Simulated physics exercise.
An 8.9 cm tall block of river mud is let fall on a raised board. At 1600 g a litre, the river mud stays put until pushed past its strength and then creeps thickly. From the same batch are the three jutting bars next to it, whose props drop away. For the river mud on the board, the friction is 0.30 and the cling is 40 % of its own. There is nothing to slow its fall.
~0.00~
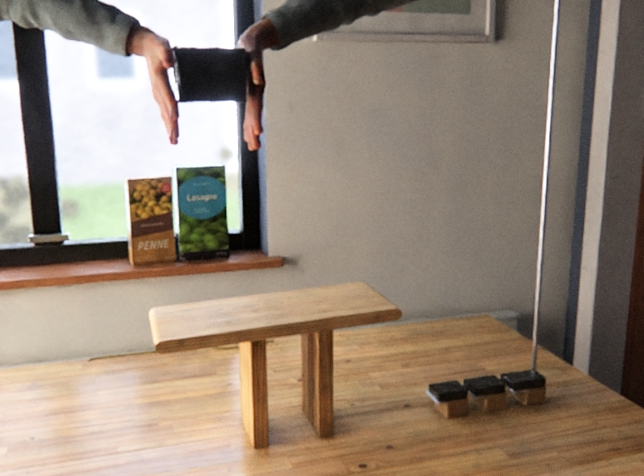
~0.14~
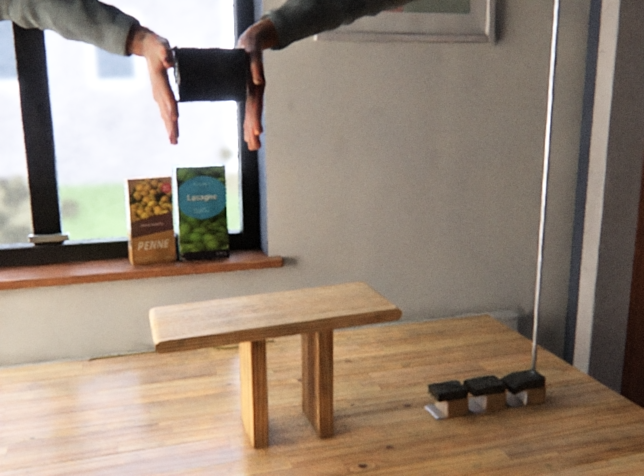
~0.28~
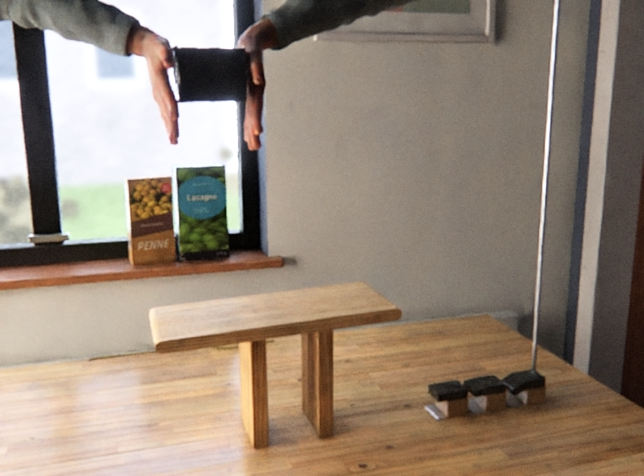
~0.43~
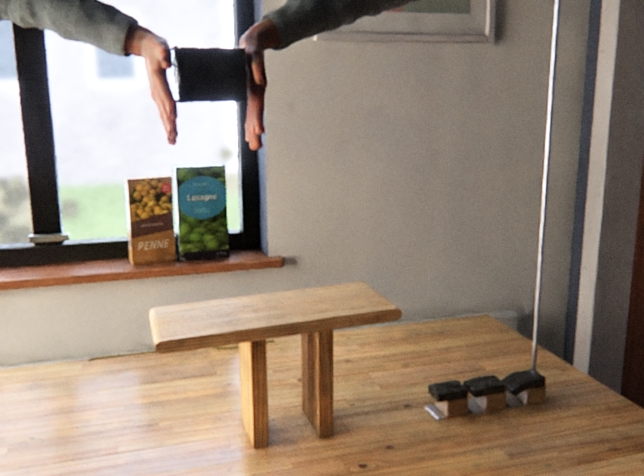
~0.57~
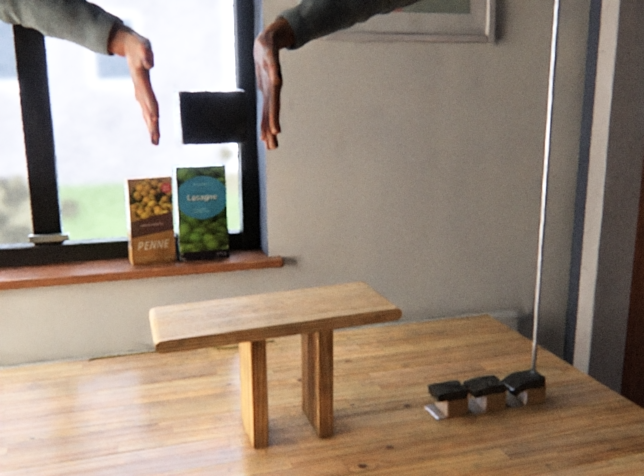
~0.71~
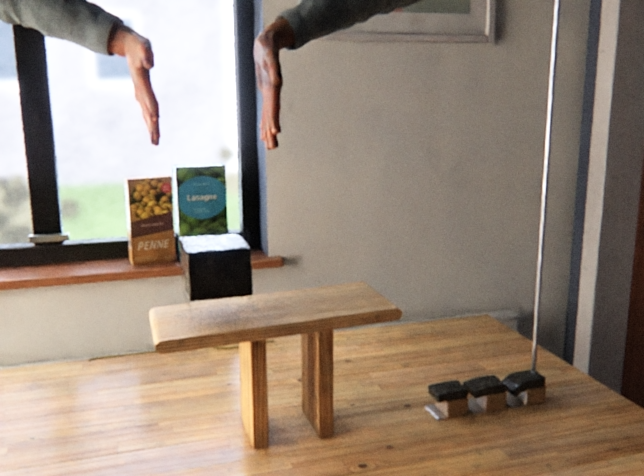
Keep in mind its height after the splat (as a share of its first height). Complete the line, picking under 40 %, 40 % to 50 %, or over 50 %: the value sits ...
The value sits between 40 % and 50 %.
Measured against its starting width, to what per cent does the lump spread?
270 %.
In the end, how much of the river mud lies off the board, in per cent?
Off the board: Roughly 0 %.
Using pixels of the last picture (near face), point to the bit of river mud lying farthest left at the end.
(131, 343), give or take.
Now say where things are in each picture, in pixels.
Top of the river mud at (204, 47); bar tips down by 0, 0, 0 (left to right), in the first picture.
Top of the river mud at (204, 47); bar tips down by 2 mm, 3 mm, 10 mm (left to right), in the second picture.
Top of the river mud at (204, 47); bar tips down by 2 mm, 4 mm, 1.2 cm (left to right), in the third picture.
Top of the river mud at (204, 47); bar tips down by 2 mm, 5 mm, 1.3 cm (left to right), in the fourth picture.
Top of the river mud at (206, 91); bar tips down by 3 mm, 6 mm, 1.4 cm (left to right), in the fifth picture.
Top of the river mud at (212, 250); bar tips down by 3 mm, 6 mm, 1.5 cm (left to right), in the sixth picture.
After 0.82 s, it stands 46 % of its first height and none has gone off the board.
After 0.96 s, it stands 46 % of its first height and none has gone off the board.
After 1.09 s, it stands 46 % of its first height and none has gone off the board.
After 1.23 s, it stands 46 % of its first height and none has gone off the board.
After 1.33 s, at the end, it stands 46 % of its first height and none has gone off the board.
